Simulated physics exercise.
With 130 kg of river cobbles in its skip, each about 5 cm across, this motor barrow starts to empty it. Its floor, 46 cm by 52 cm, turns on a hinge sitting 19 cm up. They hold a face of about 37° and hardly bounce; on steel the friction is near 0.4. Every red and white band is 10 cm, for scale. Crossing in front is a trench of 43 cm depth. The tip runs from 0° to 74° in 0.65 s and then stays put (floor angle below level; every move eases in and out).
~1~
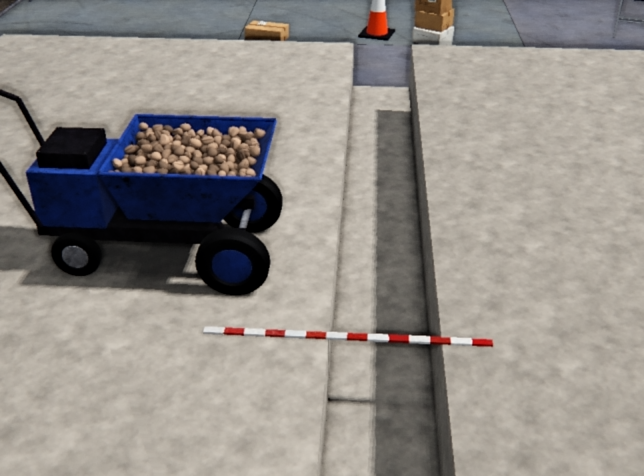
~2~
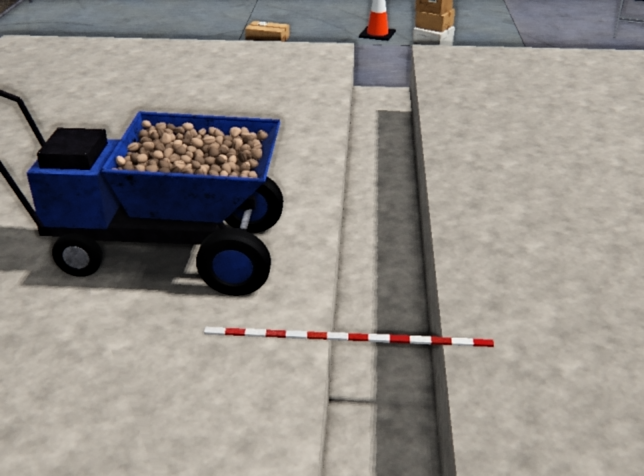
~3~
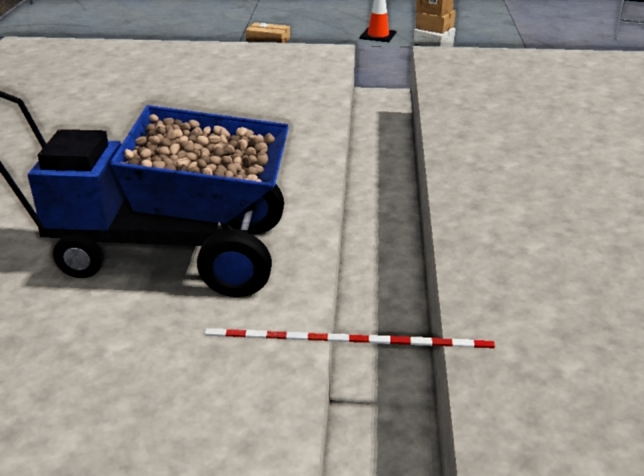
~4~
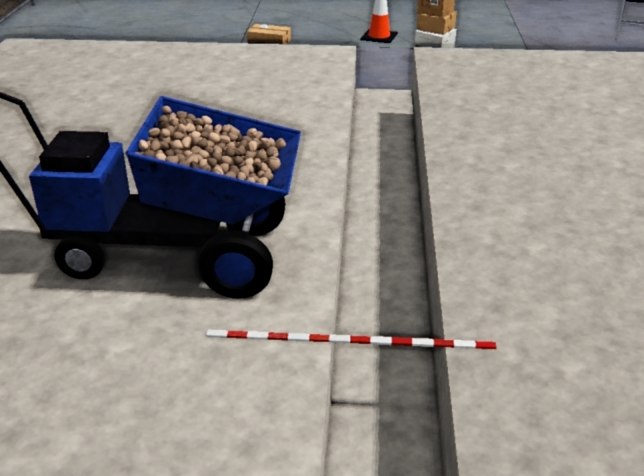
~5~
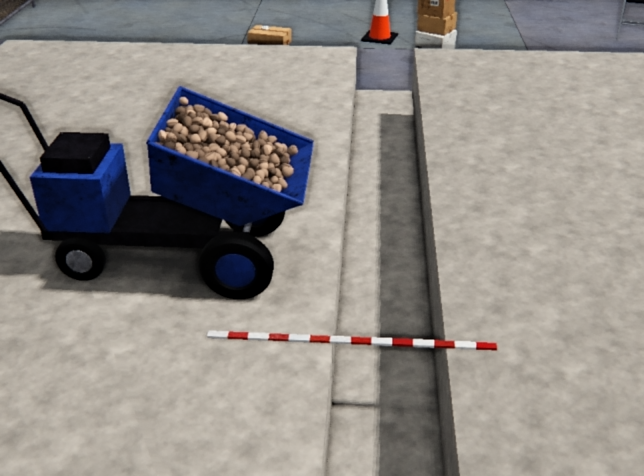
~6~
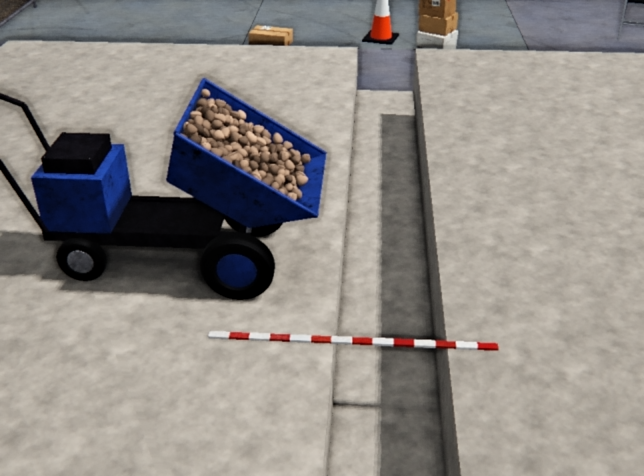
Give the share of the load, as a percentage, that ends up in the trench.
99 %.
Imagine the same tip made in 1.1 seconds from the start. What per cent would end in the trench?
In that case some 100 per cent.
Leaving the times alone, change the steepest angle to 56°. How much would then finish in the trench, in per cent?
Then close to 60 per cent.
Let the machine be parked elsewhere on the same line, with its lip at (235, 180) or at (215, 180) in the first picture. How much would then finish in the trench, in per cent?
Roughly 100 in a hundred from the first, 85 in a hundred from the second.
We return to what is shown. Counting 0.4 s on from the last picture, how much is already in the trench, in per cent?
40 per cent, give or take.
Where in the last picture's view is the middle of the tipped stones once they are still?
Roughly at (400, 322).
Then, 0.2 s after the last picture the floor is at 63°, 100 % in the skip; the foremost stones are at (339, 211).
Then, 0.4 s after the last picture the floor is at 74°, 58 % in the skip, 42 % in the trench; the foremost stones are at (422, 292).
Then, 0.8 s after the last picture the floor is at 74°, 11 % in the skip, 88 % in the trench, 1 % past the trench; the foremost stones are at (483, 280).
Then, 2.8 s after the last picture the floor is at 74°, 0 % in the skip, 99 % in the trench, 1 % past the trench; the foremost stones are at (552, 278).
